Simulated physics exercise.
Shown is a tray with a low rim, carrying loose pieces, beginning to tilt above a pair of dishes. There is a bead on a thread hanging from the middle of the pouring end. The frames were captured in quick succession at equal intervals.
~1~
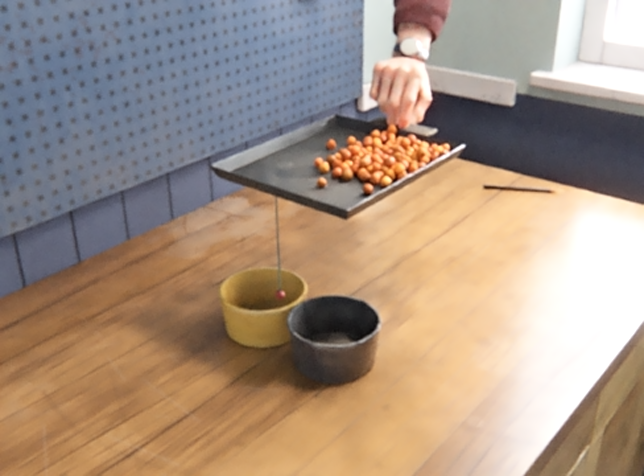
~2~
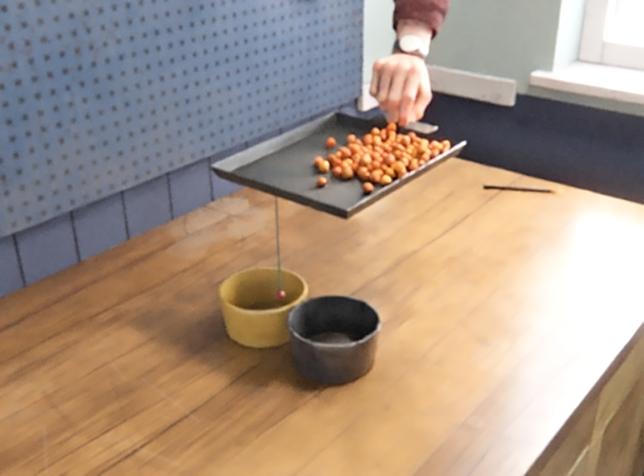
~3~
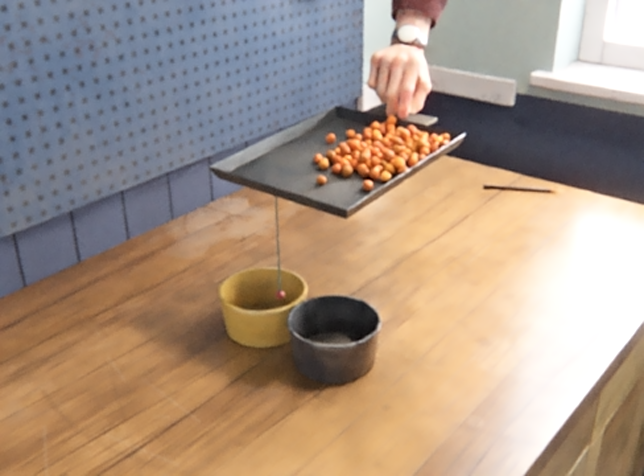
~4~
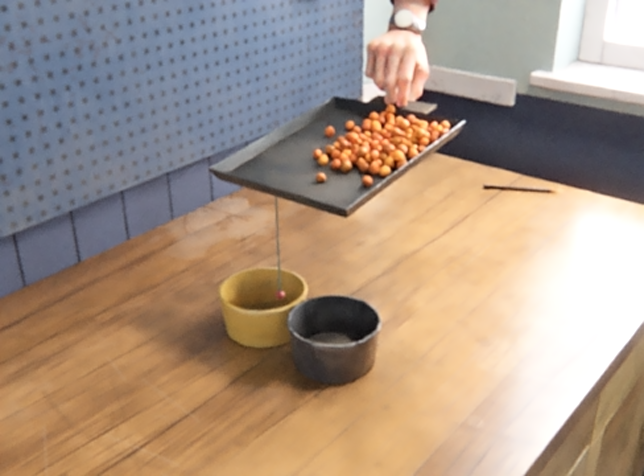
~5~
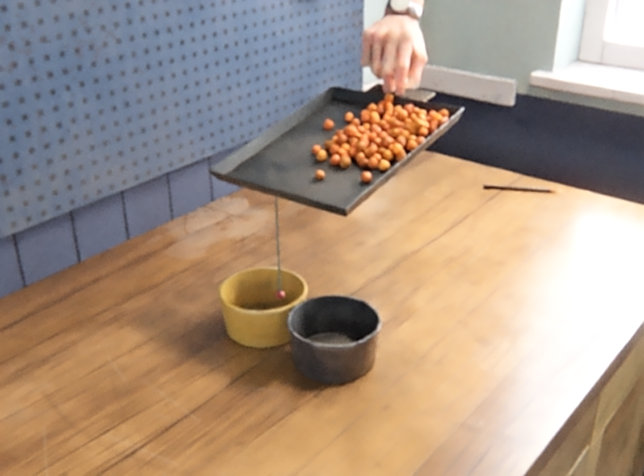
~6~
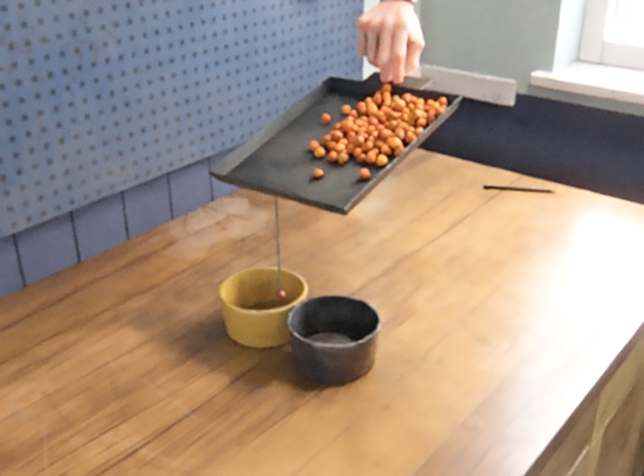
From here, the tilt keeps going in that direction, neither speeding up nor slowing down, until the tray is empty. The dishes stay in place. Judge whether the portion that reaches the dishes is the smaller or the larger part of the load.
Most never reaches the dishes.
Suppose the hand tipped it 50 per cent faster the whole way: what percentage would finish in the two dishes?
I'd put it at some 0 per cent.
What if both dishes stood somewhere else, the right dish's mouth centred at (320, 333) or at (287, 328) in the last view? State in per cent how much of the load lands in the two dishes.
50 %, then 80 %.
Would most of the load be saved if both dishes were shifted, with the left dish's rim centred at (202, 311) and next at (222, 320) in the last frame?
The bulk of it and then the bulk of it.
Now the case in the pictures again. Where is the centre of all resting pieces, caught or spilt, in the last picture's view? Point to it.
I'd place the middle at about (203, 359).
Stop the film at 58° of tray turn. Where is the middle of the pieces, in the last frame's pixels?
About (253, 196).
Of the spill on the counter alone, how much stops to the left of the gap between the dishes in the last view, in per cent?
Around 100 per cent, give or take.
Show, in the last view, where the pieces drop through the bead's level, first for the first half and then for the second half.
Starting near (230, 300), moving on to near (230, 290).
Just after the last frame, tray tipped steeply; roughly half on the tray; roughly a quarter outside both; roughly a quarter in the air.
A moment on, tray tipped right over; just a few on the tray; about a tenth in the left dish; roughly two thirds outside both; roughly a quarter in the air.
Further on, tray tipped past a quarter turn; about a tenth in the left dish; almost all outside both.
When it is over, tray tipped past a quarter turn; not one in the right dish; about a tenth in the left dish; almost all outside both.
